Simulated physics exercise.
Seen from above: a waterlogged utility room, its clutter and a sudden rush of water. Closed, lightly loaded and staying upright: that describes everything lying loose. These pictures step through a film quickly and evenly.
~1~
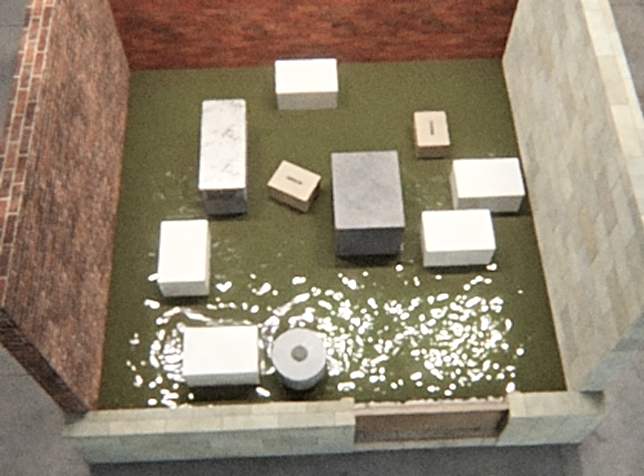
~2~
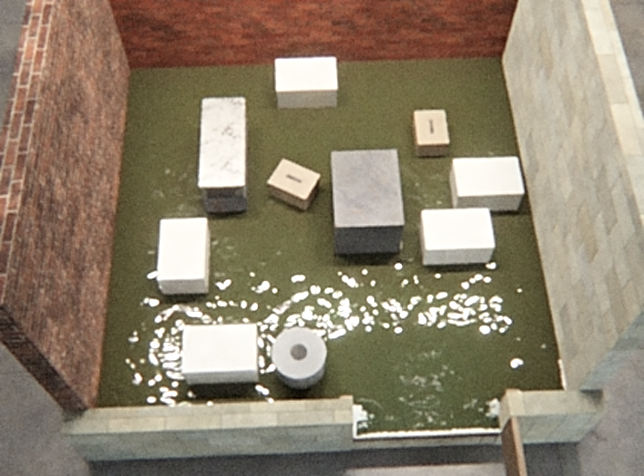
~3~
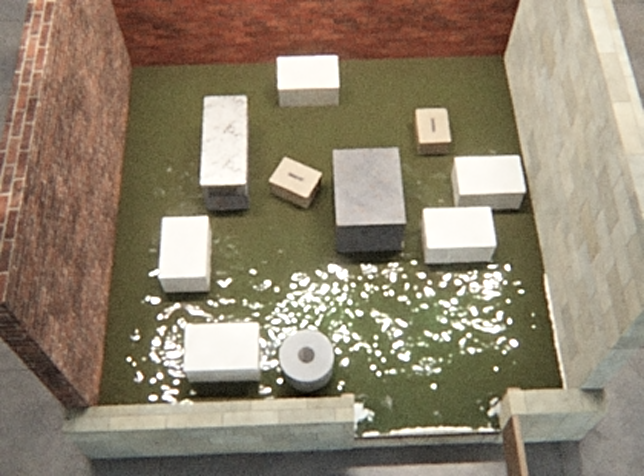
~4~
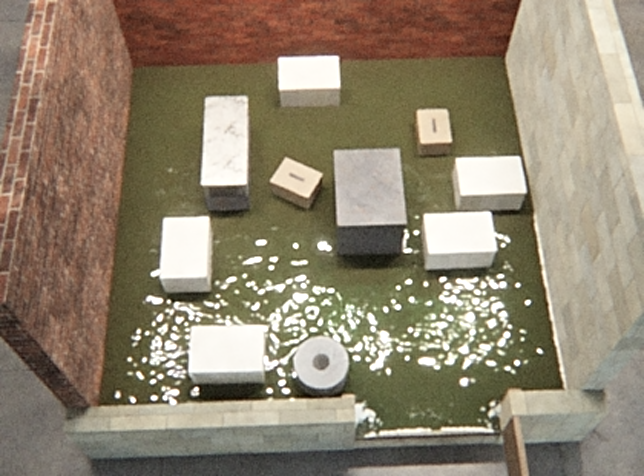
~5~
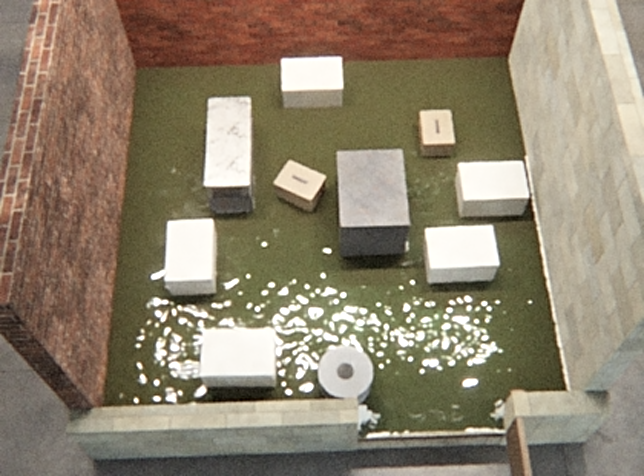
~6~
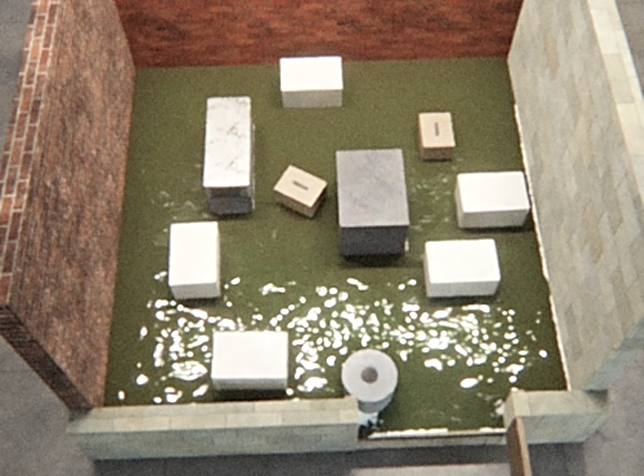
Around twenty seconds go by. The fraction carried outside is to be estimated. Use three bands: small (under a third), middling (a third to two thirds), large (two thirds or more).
Large.
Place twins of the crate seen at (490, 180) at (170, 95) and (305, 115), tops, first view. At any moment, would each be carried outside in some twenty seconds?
First one does not escape, second one does not escape.
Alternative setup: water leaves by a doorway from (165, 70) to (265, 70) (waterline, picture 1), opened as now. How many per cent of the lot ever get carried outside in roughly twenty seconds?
Roughly 50 %.
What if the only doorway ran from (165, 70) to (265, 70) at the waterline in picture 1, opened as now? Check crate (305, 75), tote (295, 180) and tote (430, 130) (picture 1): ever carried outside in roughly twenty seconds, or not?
Taking them as listed: Exits, exits, exits.
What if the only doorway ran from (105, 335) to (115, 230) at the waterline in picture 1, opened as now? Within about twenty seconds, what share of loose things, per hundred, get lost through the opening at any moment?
Close to 60 %.
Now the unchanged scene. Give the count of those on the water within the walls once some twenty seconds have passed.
1.
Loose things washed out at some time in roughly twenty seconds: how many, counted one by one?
That gives 7.
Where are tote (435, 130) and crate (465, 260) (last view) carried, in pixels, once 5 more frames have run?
Estimate: First at (462, 182), second at (478, 340), approximately.
A moment on, 1 of 8 are out; 7 afloat.
Next, 3 of 8 are out; 5 afloat.
Later, 7 of 8 are out; 1 afloat.
In the end, 7 of 8 are out; 1 afloat.
